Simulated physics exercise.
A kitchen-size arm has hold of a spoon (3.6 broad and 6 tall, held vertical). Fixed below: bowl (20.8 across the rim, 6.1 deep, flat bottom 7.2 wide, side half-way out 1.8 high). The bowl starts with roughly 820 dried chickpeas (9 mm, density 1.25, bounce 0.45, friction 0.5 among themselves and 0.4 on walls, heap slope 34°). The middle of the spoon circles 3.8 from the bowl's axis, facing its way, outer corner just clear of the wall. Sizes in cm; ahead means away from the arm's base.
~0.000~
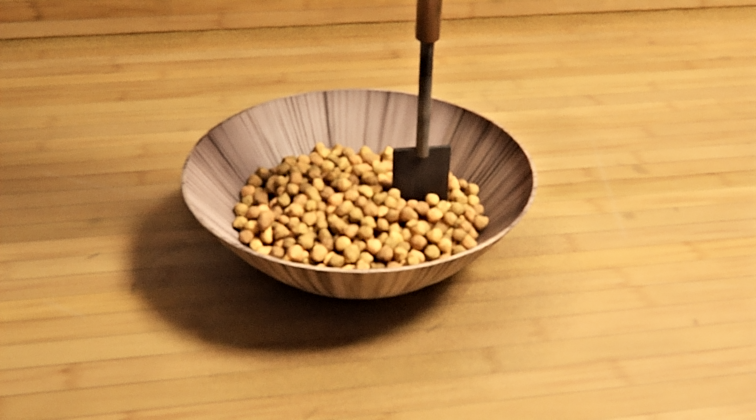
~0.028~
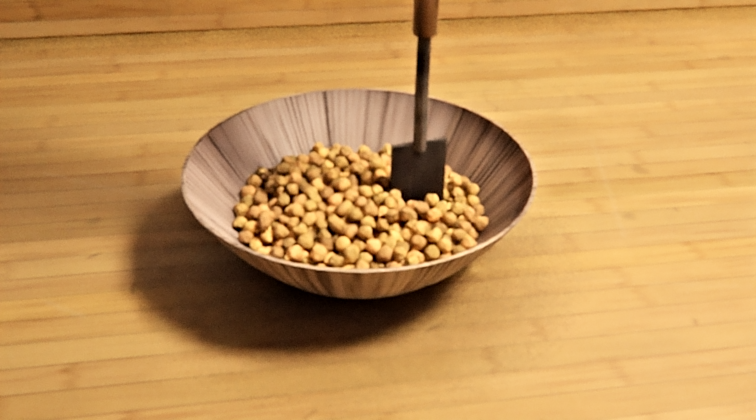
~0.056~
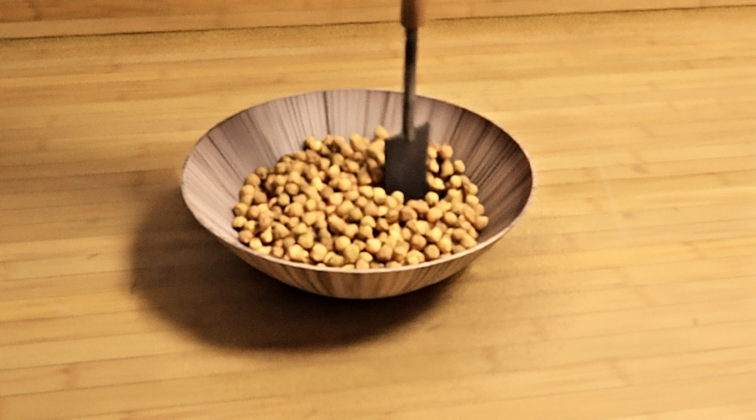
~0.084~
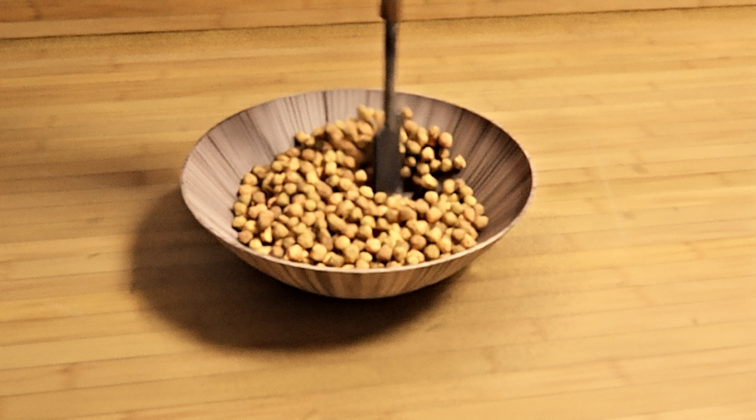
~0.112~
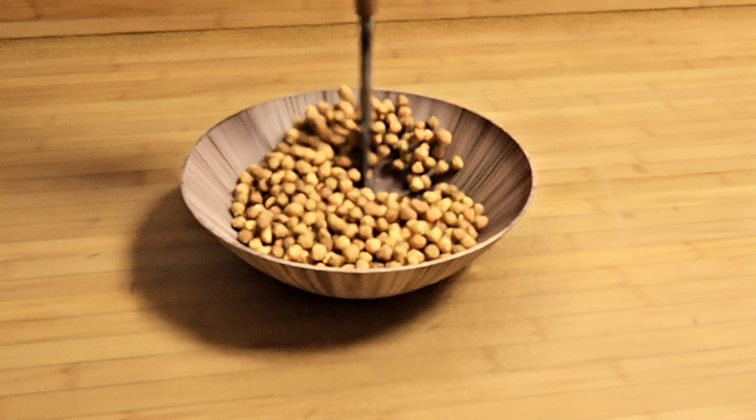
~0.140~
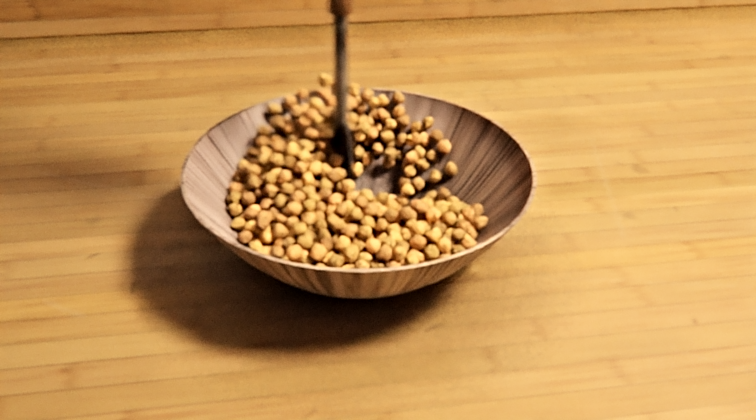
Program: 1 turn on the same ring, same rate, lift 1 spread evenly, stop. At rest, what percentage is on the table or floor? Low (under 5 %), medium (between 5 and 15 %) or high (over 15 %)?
Answer: Medium; between 5 and 15 % of the dried chickpeas finish on the table or floor.
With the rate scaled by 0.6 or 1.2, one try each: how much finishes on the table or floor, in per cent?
Some 0 and 15 per cent.
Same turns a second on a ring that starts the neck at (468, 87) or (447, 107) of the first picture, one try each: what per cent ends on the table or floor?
Some 5 and 20 per cent.
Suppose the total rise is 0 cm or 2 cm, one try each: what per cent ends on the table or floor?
Some 10 and 5 per cent.
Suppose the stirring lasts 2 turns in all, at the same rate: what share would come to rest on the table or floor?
In that case some 10 per cent.
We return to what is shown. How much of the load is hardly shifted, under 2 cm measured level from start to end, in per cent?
Roughly 15 per cent.
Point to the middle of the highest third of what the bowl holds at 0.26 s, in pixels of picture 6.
Around (264, 208).
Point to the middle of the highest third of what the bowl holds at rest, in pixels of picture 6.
Near (408, 193).
By 0.26 s, 197° round, highest piece 9 above the table; 806 in the bowl, 3 on the table or floor, 12 in flight or on the tool.
By 0.38 s, 295° round, highest piece 8 above the table; 782 in the bowl, 26 on the table or floor, 13 in flight or on the tool.
By 0.63 s, 0° round, highest piece 6 above the table; 764 in the bowl, 57 on the table or floor.
By 1.33 s, 0° round, highest piece 6 above the table; 764 in the bowl, 57 on the table or floor.
Final count, 764 in the bowl, 57 on the table or floor. That is 7 % on the table or floor.
